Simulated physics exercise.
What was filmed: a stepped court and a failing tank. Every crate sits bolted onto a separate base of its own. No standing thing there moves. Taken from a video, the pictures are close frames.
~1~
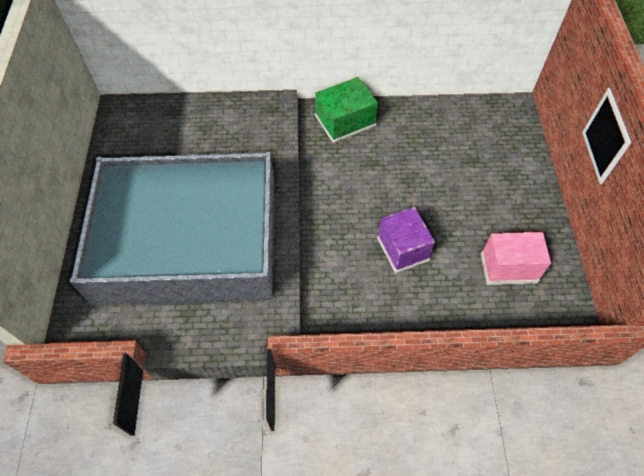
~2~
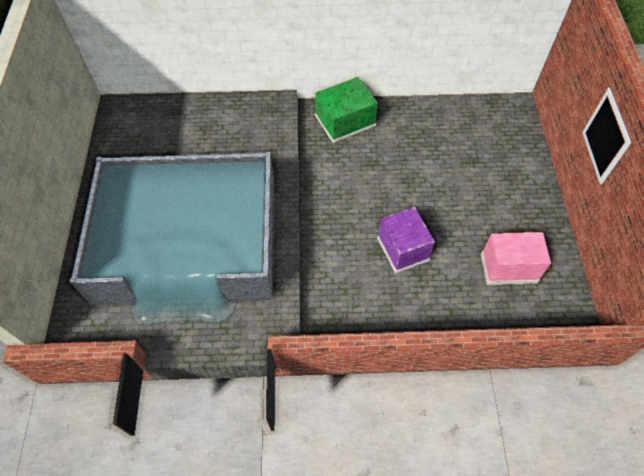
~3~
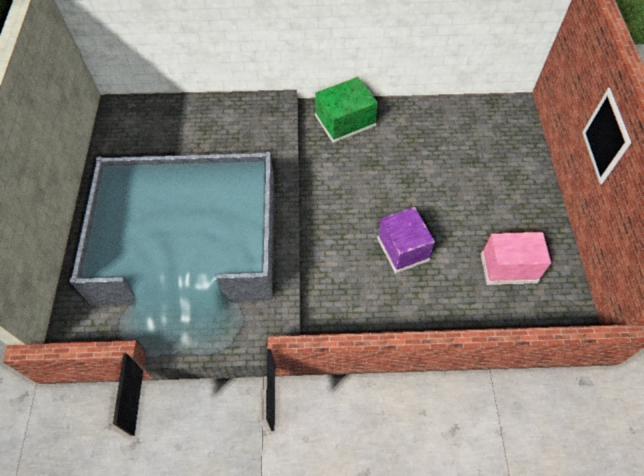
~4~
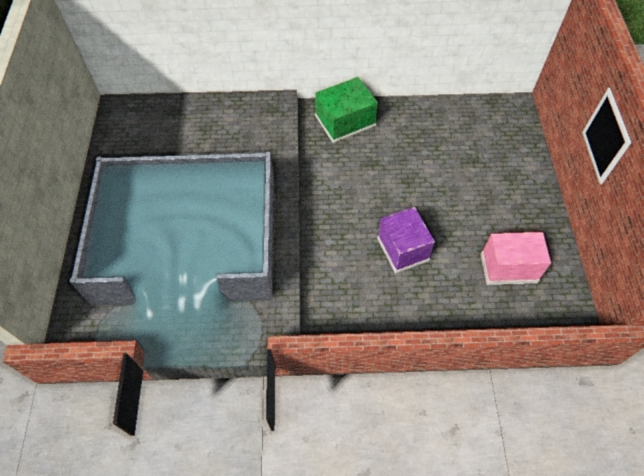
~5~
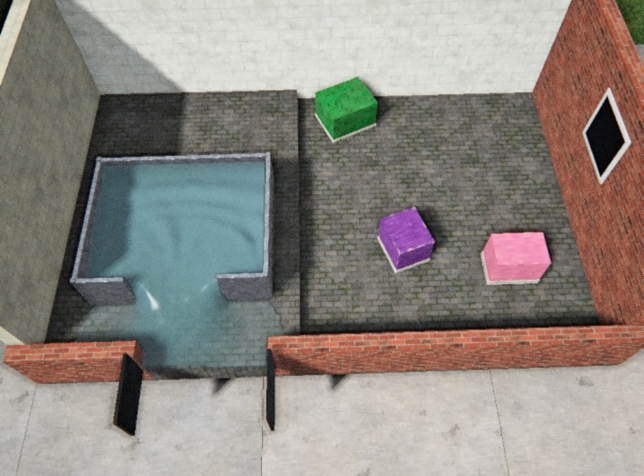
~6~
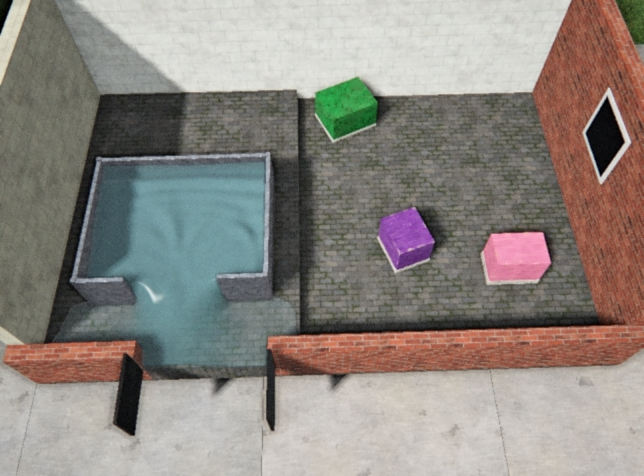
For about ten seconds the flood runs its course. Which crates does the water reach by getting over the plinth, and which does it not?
Outcome: The purple crate will not be touched; the pink crate will not be touched; the green crate will be touched.
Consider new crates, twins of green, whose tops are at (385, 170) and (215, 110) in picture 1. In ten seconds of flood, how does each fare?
I'd expect the first one is left untouched and the next one gets submerged.
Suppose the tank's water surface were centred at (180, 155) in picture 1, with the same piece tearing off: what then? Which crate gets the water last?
The green crate.
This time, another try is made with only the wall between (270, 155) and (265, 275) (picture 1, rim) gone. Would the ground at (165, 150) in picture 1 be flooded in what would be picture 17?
I'd say it's left alone there.
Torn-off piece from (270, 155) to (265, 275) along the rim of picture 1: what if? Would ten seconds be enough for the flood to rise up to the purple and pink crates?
The purple crate is flooded, the pink crate is flooded.
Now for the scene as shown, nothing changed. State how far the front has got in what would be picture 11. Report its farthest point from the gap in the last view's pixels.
I'd go with roughly (391, 350).
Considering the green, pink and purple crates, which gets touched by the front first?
It's the green crate.
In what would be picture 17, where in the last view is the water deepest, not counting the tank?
Around (143, 352).
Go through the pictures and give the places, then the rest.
The first frame shows still water in the water tank at (178, 217).
In the second frame, the front is at (229, 311), out from the gap at (179, 293).
In the third frame, water pours out at (180, 294) and has run to a hidden place.
In the fourth frame, water pours out at (180, 294) and has run to a hidden place.
In the fifth frame, the front is at a hidden place, out from the gap at (179, 294).
In the sixth frame, water pours out at (179, 293) and has run to a hidden place.
A moment on, water covers 10 % of the floor; the purple crate not reached, the pink crate not reached, the green crate not reached.
Next, water covers 15 % of the floor; the purple crate not reached, the pink crate not reached, the green crate not reached.
Then, water covers 20 % of the floor; the purple crate not reached, the pink crate not reached, the green crate not reached.
Later, water covers 30 % of the floor; the purple crate not reached, the pink crate not reached, the green crate water round its plinth.
In the end, water covers 40 % of the floor; the purple crate stayed above the water, the pink crate stayed above the water, the green crate was topped.
